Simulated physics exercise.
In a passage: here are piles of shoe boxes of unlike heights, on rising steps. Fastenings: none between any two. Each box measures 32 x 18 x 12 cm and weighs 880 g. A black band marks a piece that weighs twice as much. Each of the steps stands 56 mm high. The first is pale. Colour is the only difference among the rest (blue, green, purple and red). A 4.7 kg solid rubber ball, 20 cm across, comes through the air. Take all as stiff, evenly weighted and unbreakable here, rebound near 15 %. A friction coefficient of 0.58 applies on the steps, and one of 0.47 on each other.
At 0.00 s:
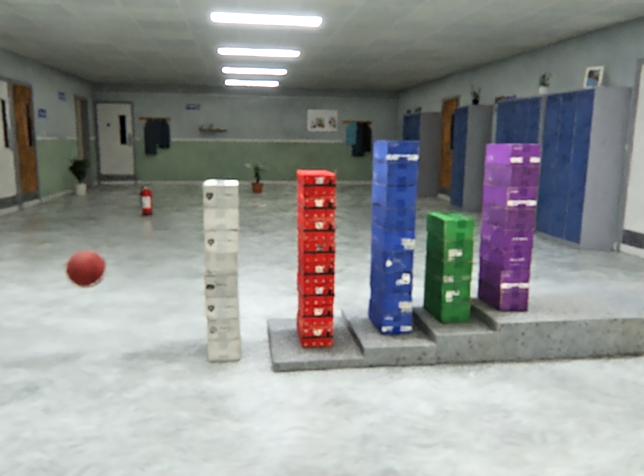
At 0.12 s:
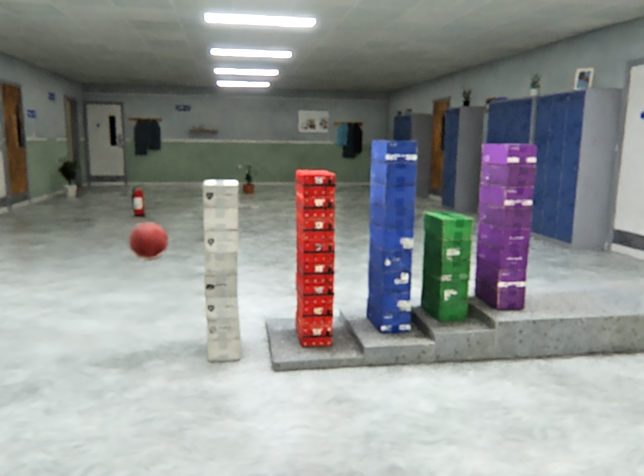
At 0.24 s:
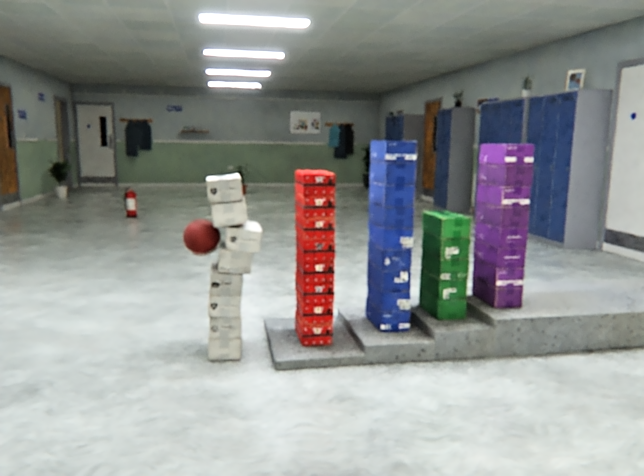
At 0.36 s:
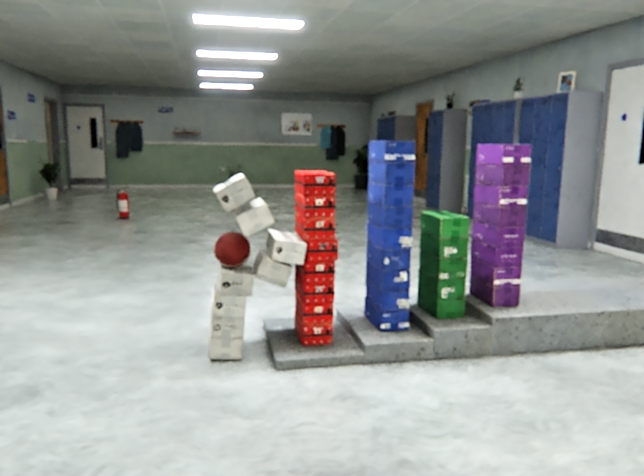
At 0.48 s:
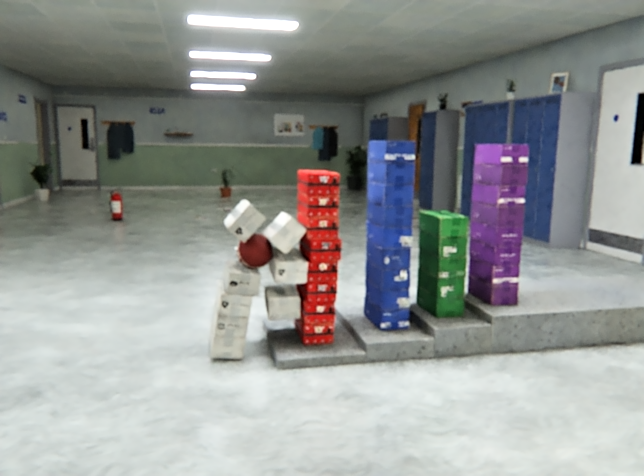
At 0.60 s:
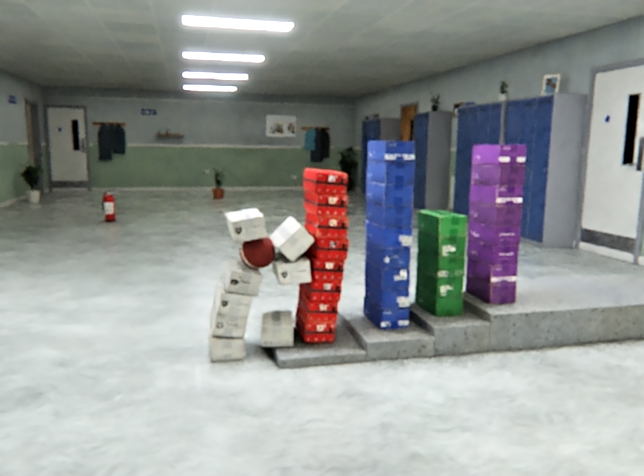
A red ball flies in from the left across a grey-floored hall with blue lockers and ceiling lights, seen from the front as the camera drifts slightly. It strikes the upper part of a white stack of boxes on the floor, left of red, blue, green and purple stacks on grey steps. White boxes tumble rightward against the red stack, which shifts and leans slightly right, while the others stay still.
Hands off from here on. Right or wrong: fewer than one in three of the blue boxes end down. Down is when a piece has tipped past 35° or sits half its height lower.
Wrong, it is more than a third.
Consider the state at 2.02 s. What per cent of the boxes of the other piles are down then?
65 per cent.
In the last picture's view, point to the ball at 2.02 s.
Location: Close to (266, 302).
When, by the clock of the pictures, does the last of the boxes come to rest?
At roughly 3.5 seconds.
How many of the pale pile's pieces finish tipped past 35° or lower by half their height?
7.
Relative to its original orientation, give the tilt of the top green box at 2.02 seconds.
Rotation: Approx. 15°.
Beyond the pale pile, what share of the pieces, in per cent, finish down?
My estimate is roughly 75 per cent.
After 1.40 s, 5 of the pale pile down; none of the 9 blue boxes down (4 of 30 in all colours); top blue box leaning 14°; top red box leaning 27°, 8 cm lower.
After 2.02 s, 7 of the pale pile down; 6 of the 9 blue boxes down (20 of 30 in all colours); top blue box leaning 22°, 15 cm lower; top red box leaning 48°, 31 cm lower.
At rest (3.7 s), 7 of the pale pile down; 6 of the 9 blue boxes down (23 of 30 in all colours); top blue box on its side; top purple box on its side. That is 67 per cent.
